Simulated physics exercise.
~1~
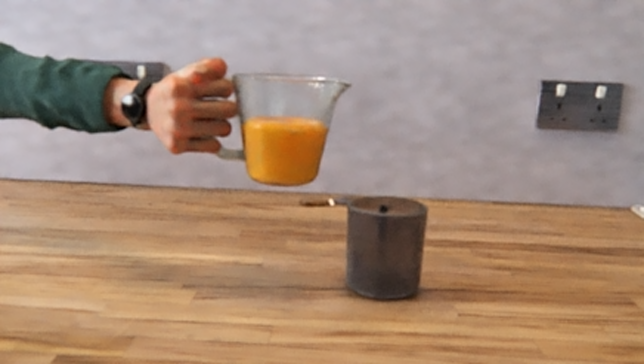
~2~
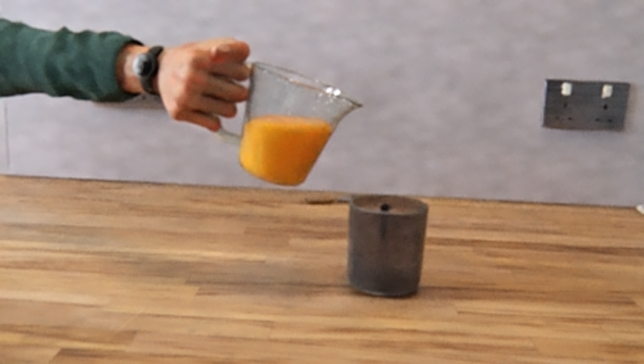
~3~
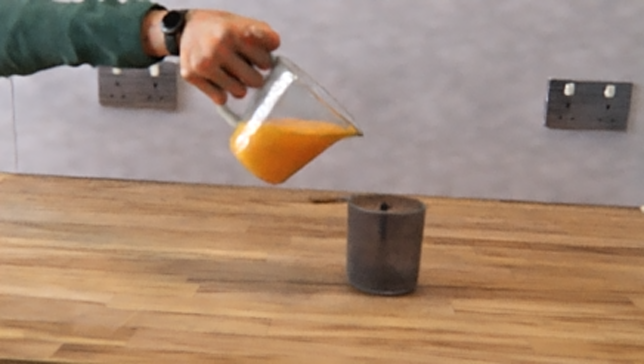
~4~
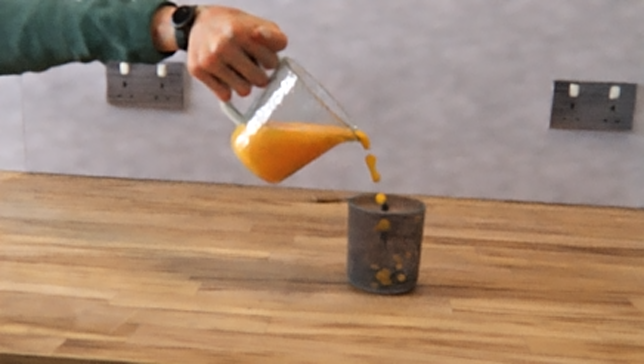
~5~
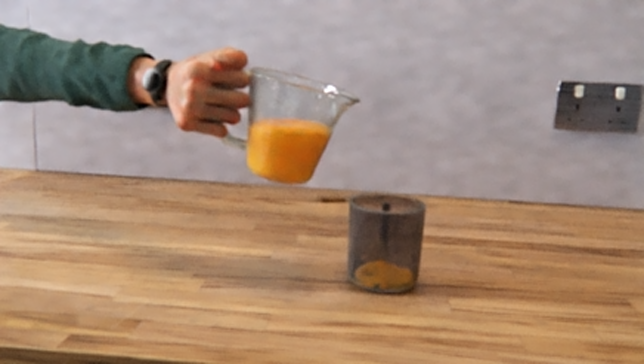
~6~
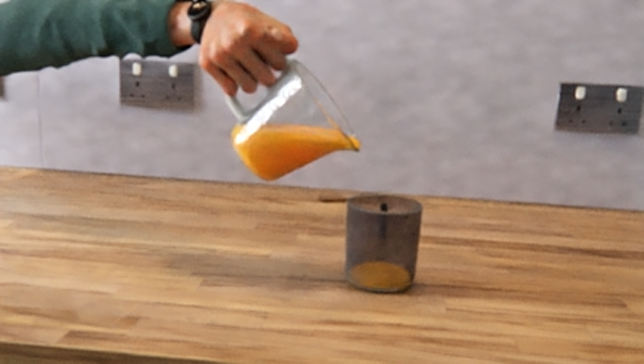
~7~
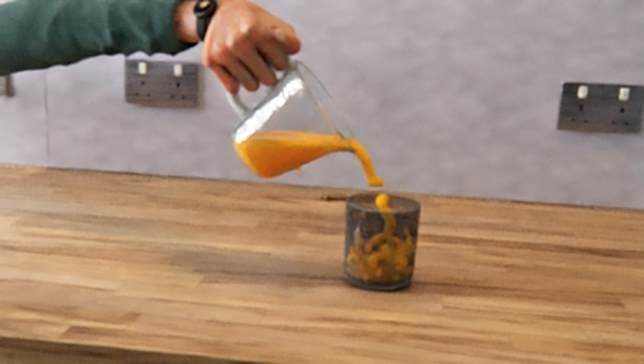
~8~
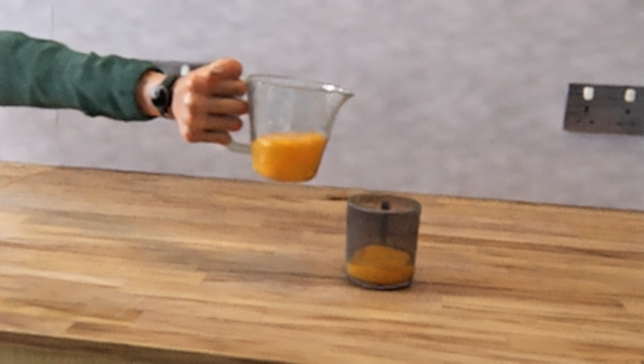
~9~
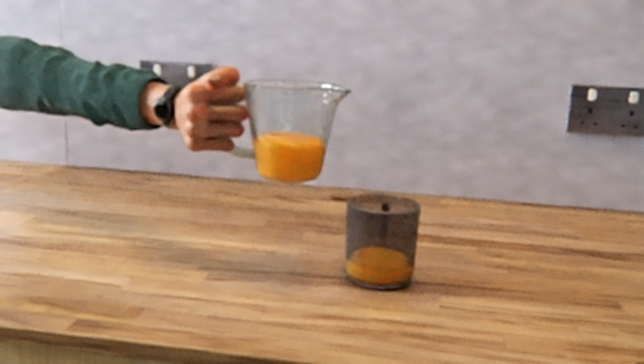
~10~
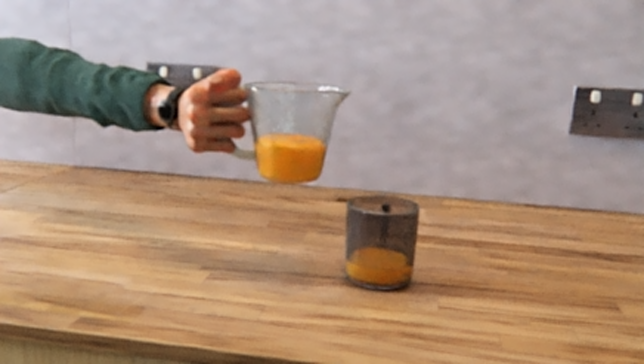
On a wooden worktop against a grey wall, a hand in a green sleeve tipped a glass jug of orange juice over a dark see-through cup, poured a little, eased back, poured again, then levelled the jug, leaving juice in both.
